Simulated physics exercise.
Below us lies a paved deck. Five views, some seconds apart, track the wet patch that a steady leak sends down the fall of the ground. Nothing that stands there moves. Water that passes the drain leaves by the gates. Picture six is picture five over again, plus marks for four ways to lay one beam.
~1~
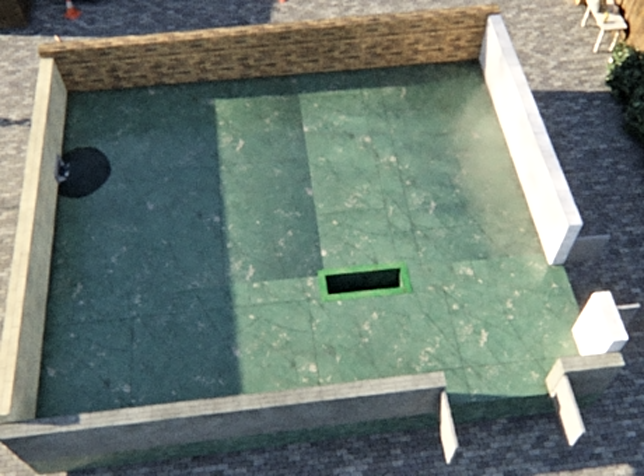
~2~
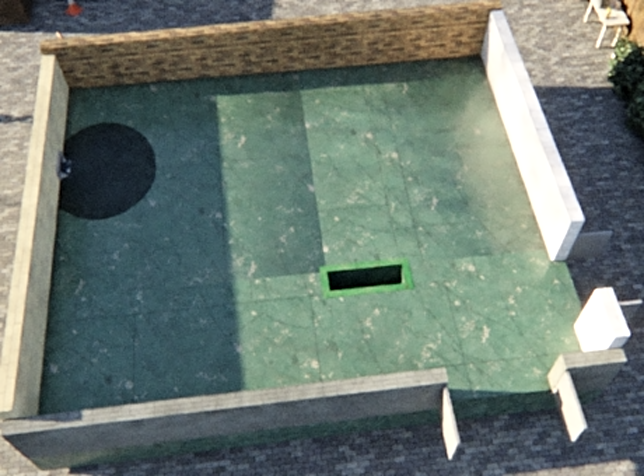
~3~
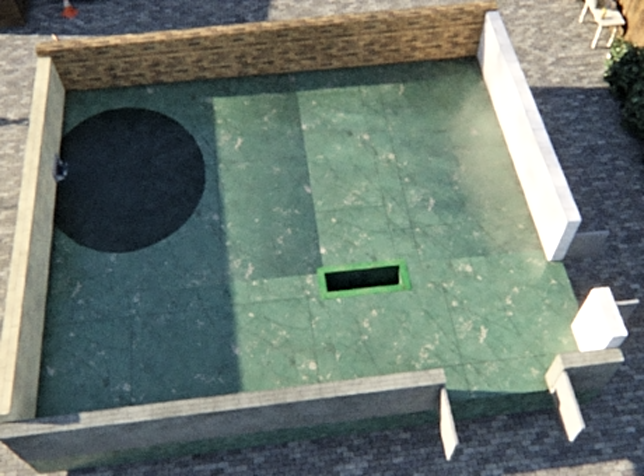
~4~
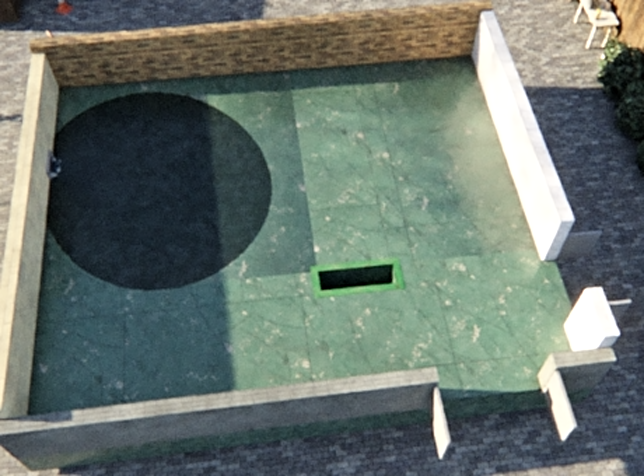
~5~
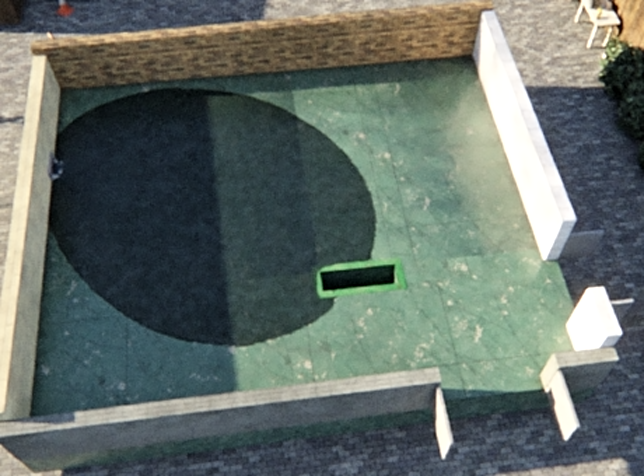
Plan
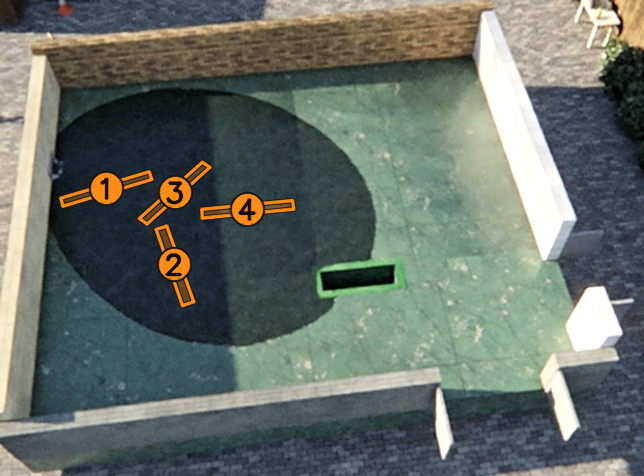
We see a walled green paved deck from above as a dark patch of water appears by the left wall and spreads steadily outward across the floor, growing into a broad rounded pool that reaches the green-rimmed drain pit.
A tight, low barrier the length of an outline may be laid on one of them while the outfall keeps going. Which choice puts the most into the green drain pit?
Position 2.
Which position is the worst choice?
3.
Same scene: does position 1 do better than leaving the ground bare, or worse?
Position 1 is worse.
On the marked copy, 1 from (61, 202) to (150, 175); 2 from (161, 227) to (188, 303); 3 from (143, 221) to (206, 164); 4 from (202, 213) to (293, 204).
With 1, about 14 % of the stream runs into the green drain pit, about 83 % out by the gates.
With 2, about 22 % of the stream runs into the green drain pit, about 76 % out by the gates.
With 3, about 10 % of the stream runs into the green drain pit, about 89 % out by the gates.
With 4, about 14 % of the stream runs into the green drain pit, about 84 % out by the gates.
